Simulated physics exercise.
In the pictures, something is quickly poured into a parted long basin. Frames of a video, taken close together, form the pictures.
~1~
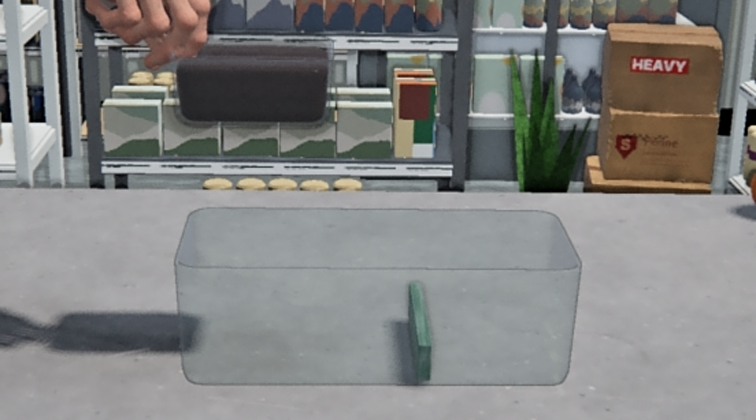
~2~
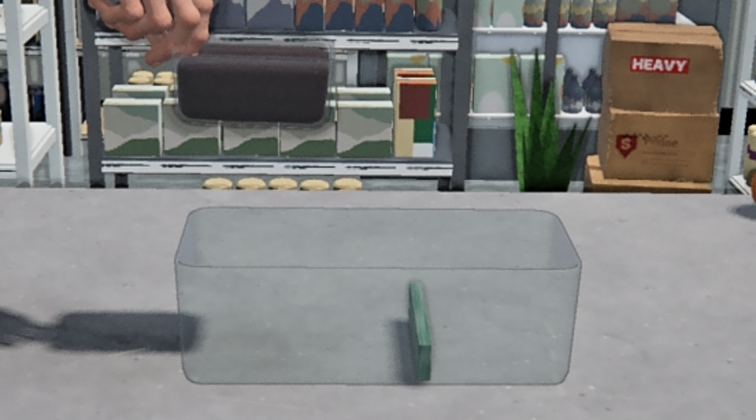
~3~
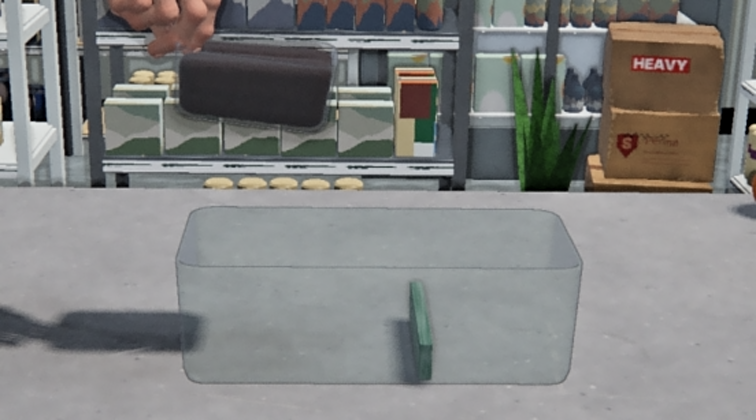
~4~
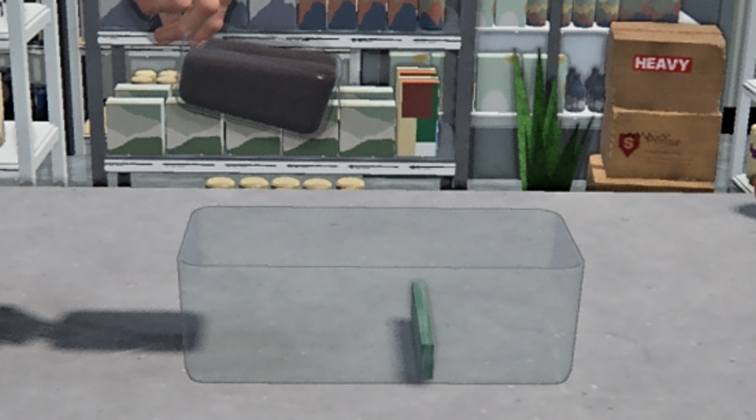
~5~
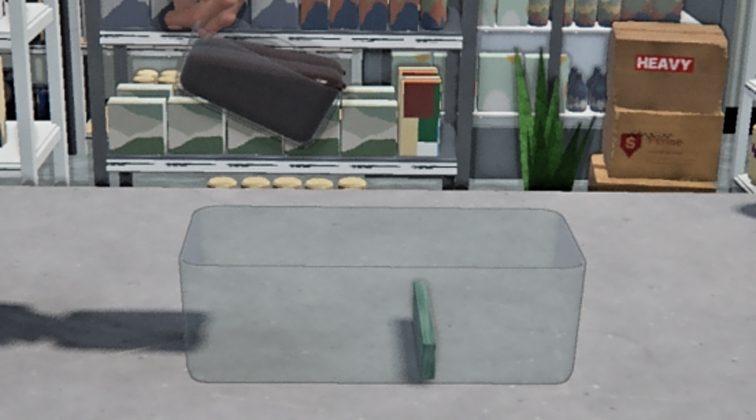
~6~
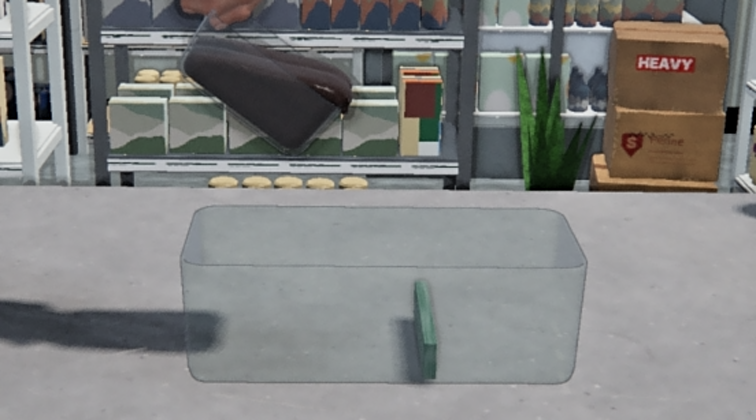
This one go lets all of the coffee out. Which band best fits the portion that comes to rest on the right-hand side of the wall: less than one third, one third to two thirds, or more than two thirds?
It is less than one third.
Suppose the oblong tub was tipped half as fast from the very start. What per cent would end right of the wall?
Around 35 per cent ends up there.
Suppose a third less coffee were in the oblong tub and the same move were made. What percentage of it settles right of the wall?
About 10 %.
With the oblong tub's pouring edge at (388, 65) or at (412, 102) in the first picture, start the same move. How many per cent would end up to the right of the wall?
Roughly 60 per cent, then roughly 65 per cent.
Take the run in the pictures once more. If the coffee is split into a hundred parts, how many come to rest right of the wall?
10 %.
A moment on, the oblong tub is tipped right over and 9 per cent is still to pour, 48 is left of the wall and 1 right of it.
Next, the oblong tub is tipped right over and 1 per cent is still to pour, 88 is left of the wall and 5 right of it.
Then the oblong tub is tipped right over and 0 per cent is still to pour, 81 is left of the wall and 11 right of it.
Later the oblong tub is tipped right over and 0 per cent is still to pour, 81 is left of the wall and 12 right of it.
In the end 81 per cent lies left of the wall, 12 right of it and 6 outside.
